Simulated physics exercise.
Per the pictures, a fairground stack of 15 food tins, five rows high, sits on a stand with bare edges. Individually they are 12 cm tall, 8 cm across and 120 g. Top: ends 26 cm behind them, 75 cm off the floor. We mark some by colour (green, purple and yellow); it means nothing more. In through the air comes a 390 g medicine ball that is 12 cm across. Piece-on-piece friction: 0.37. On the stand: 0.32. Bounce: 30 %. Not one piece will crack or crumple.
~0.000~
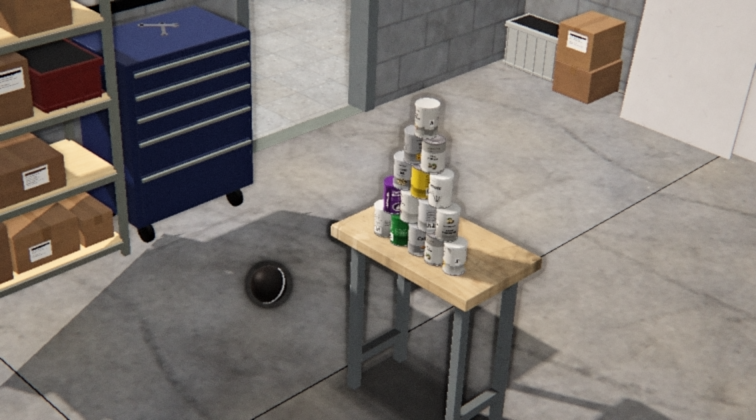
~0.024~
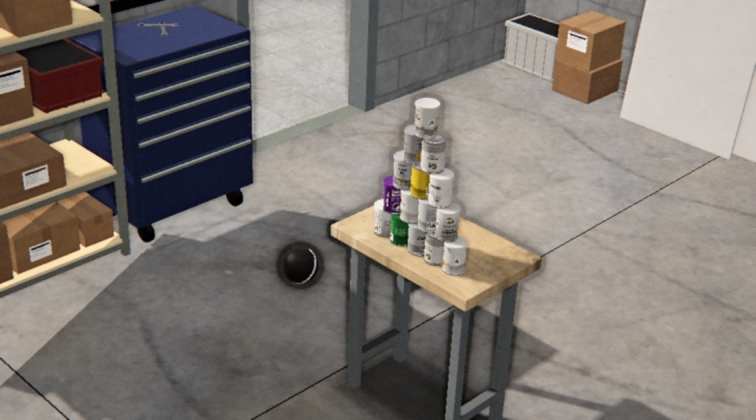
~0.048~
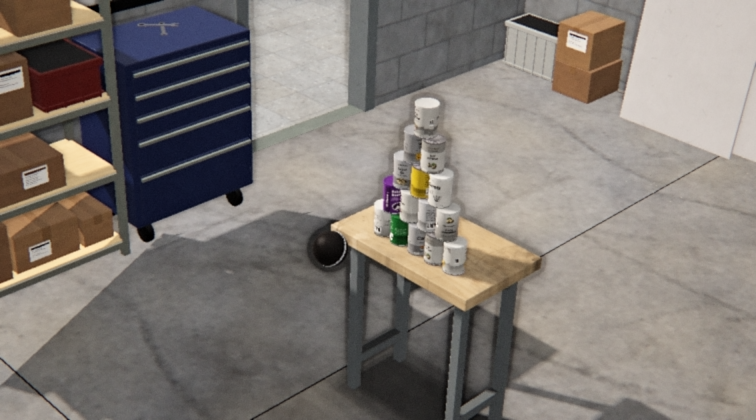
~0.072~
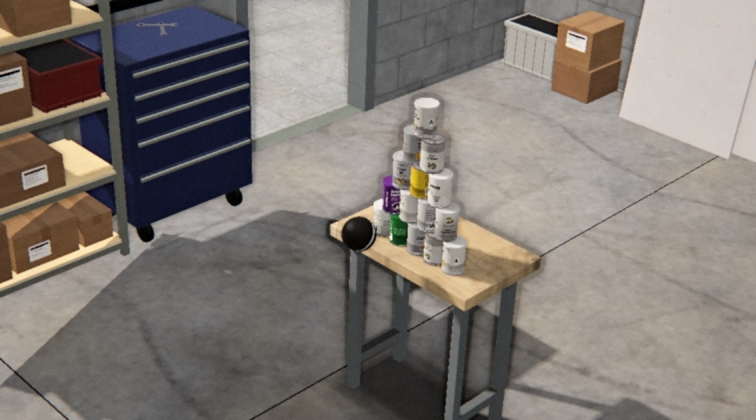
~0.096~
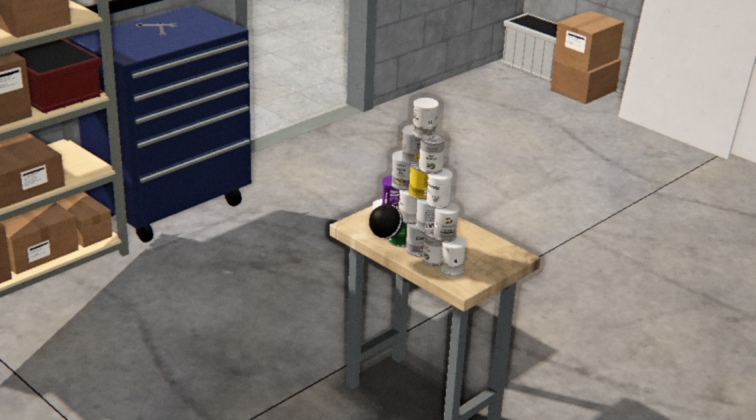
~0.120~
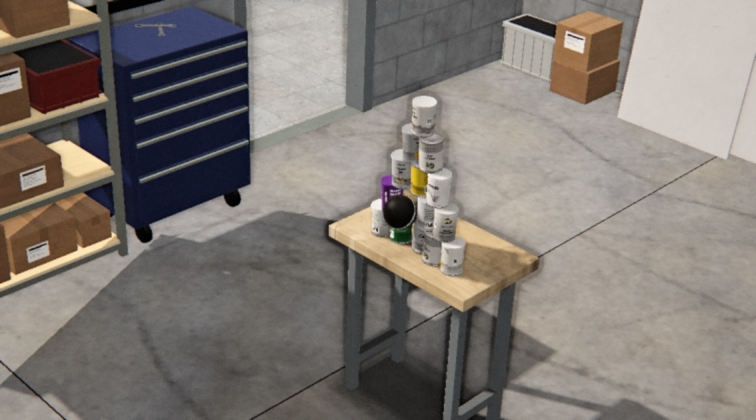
Black ball flying in from the left and hitting a pyramid of tins on a wooden-topped stand, nudging several and slightly tilting some.
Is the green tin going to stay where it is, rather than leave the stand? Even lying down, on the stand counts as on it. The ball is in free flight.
No, it ends up down.
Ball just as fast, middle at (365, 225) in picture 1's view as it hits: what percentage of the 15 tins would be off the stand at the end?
That way, 30 per cent.
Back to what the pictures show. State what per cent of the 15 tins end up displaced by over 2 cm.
Shifted fraction is 85 per cent.
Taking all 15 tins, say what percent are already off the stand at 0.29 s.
At that instant, 0 percent.
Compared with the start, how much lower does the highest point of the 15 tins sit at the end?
Something like 34 cm, give or take.
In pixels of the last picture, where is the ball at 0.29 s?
Near (441, 201).
After 0.29 s, ball still moving; none of the 15 tins off the stand, 14 disturbed; green tin shifted 27 cm; yellow tin leaning 37°.
After 0.59 s, ball still moving; 4 of the 15 tins off the stand; green tin leaning 72°, 36 cm lower; purple tin on its side.
After 1.02 s, ball still moving; 8 of the 15 tins off the stand; green tin leaning 38°, 73 cm lower; yellow tin on its side.
After 1.48 s, ball still moving; 9 of the 15 tins off the stand; green tin on its side; purple tin on its side.
By the end (1.7 s), ball rolling away; 9 of the 15 tins off the stand; green tin on its side; yellow tin on its side; purple tin on its side. As the last picture would show them, middles, green tin near (532, 257), yellow tin near (579, 254).
